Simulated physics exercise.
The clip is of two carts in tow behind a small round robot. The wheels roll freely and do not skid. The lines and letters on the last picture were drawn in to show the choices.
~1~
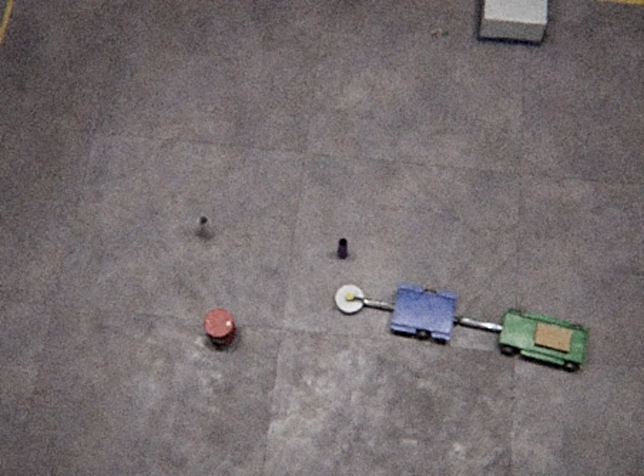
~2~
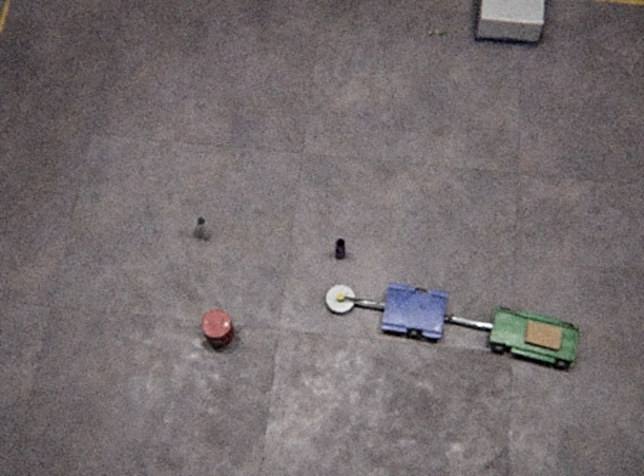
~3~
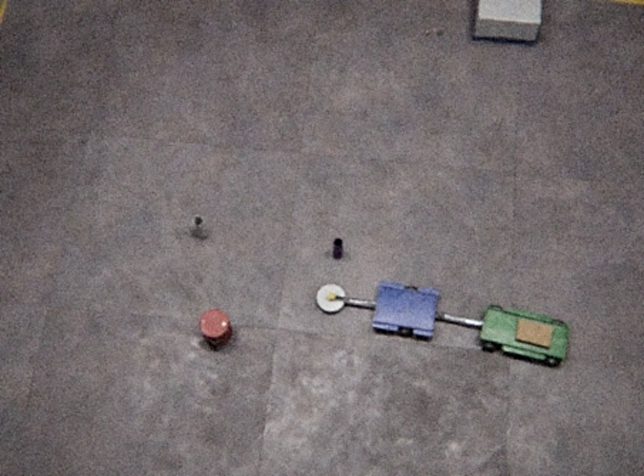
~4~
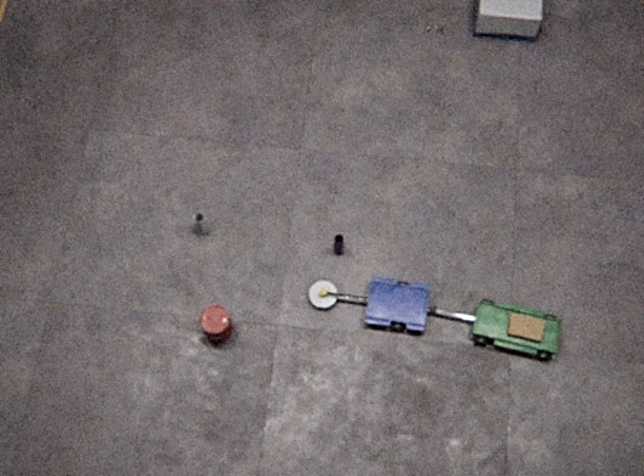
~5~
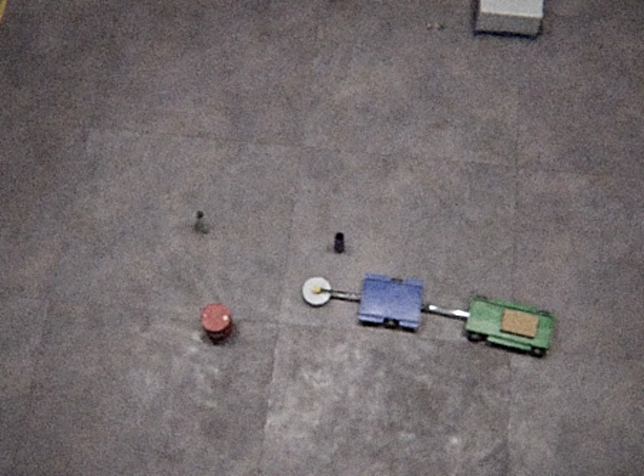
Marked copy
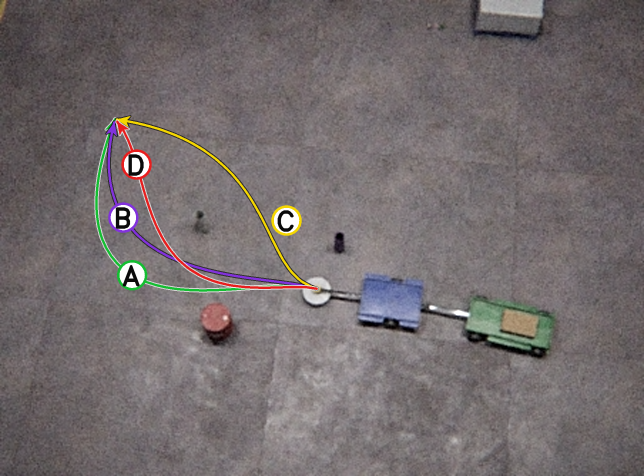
In the video, a small round white robot tows a blue cart and a green cart in a line slowly leftward across a gray floor, passing just below a dark post, while a red drum stands to the left.
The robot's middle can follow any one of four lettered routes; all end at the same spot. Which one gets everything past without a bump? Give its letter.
The robot should drive B.
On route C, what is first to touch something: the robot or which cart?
It is the green cart.
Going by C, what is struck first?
The purple post.
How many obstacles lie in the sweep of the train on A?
One.
On the marked copy, A from (317, 289) via (132, 275) to (115, 119); B from (317, 289) via (157, 250) to (114, 122); C from (317, 289) via (236, 178) to (117, 120); D from (317, 289) via (170, 249) to (117, 121).
Following B. Soon after the start, robot (202, 271), last cart (391, 301).
Later, robot (118, 207), last cart (279, 282).
In the end, robot (117, 123), last cart (200, 253); nothing has been touched.
As for the rest, A meets the red drum; C meets the purple post; D meets the white post.
